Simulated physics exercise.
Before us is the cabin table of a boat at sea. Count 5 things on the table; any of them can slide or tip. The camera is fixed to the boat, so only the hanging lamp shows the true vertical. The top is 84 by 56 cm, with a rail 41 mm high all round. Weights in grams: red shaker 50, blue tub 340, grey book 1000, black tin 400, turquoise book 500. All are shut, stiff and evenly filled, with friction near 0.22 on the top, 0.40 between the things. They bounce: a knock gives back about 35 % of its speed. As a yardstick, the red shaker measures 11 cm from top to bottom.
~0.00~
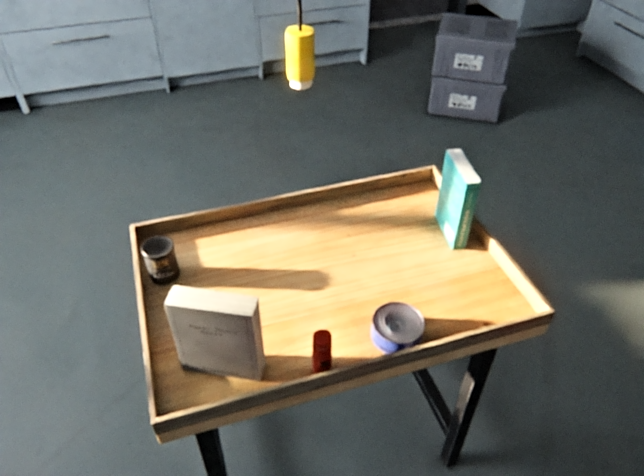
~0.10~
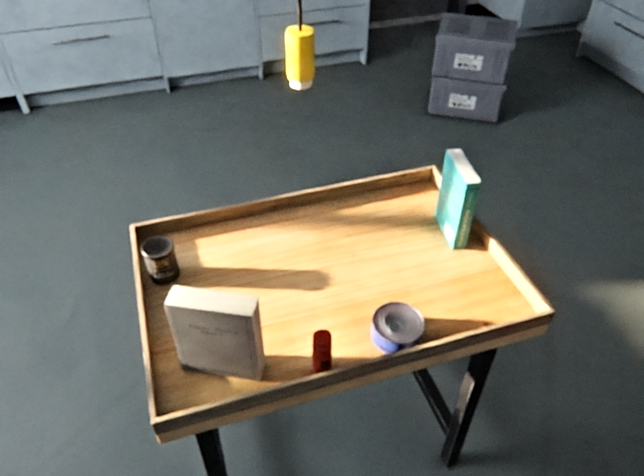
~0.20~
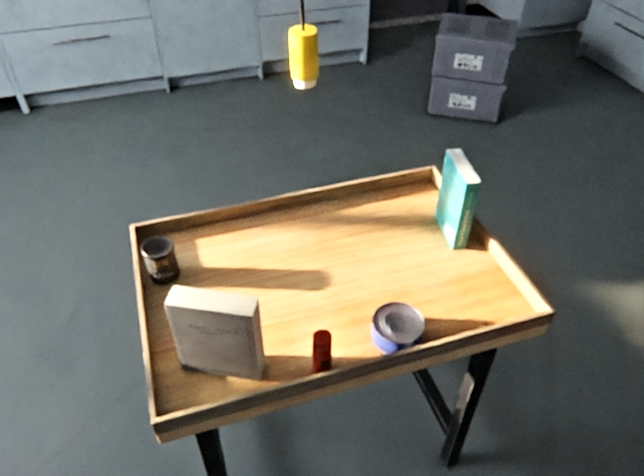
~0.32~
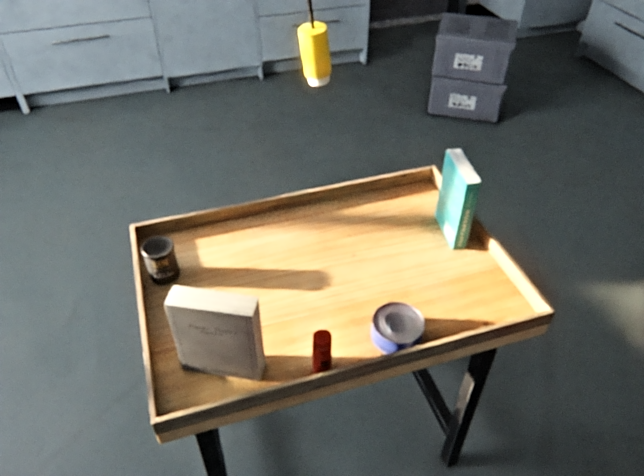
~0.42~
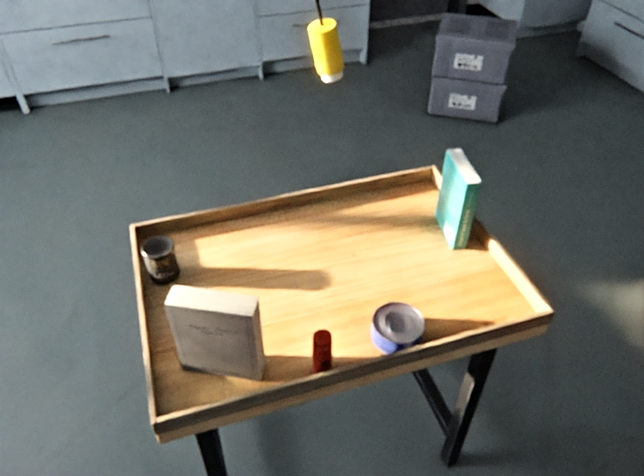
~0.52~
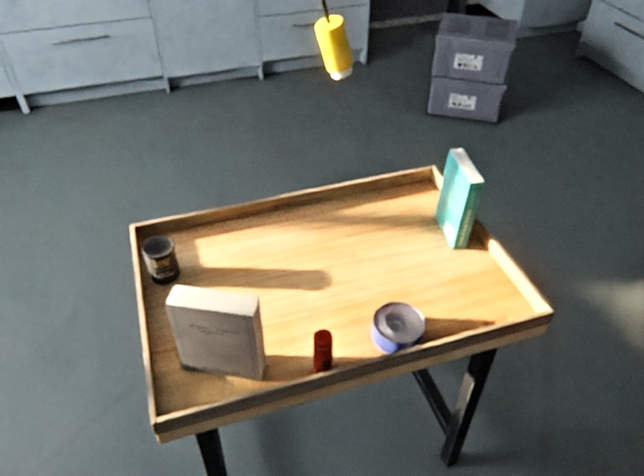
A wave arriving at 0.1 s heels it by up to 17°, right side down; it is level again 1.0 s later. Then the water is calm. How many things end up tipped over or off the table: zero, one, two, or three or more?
Lost: Just one.
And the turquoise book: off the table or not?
The turquoise book ends off the table.
By 0.82 s, heel 10°, right side down; turquoise book now off the table; red shaker 4 cm from its spot near (342, 348); blue tub 4 cm from its spot near (415, 324).
By 1.02 s, heel 1°, right side down; red shaker 6 cm from its spot near (350, 346); blue tub 6 cm from its spot near (422, 322); grey book 6 cm from its spot.
By 1.42 s, boat level; red shaker 6 cm from its spot near (350, 346); blue tub 6 cm from its spot near (422, 322); grey book 6 cm from its spot.
When it is over (1.6 s), off the table, turquoise book; not toppled but over 5 cm from the start, red shaker, blue tub, grey book and black tin. End places, in pixels of the last picture, red shaker near (350, 346), blue tub near (422, 322).
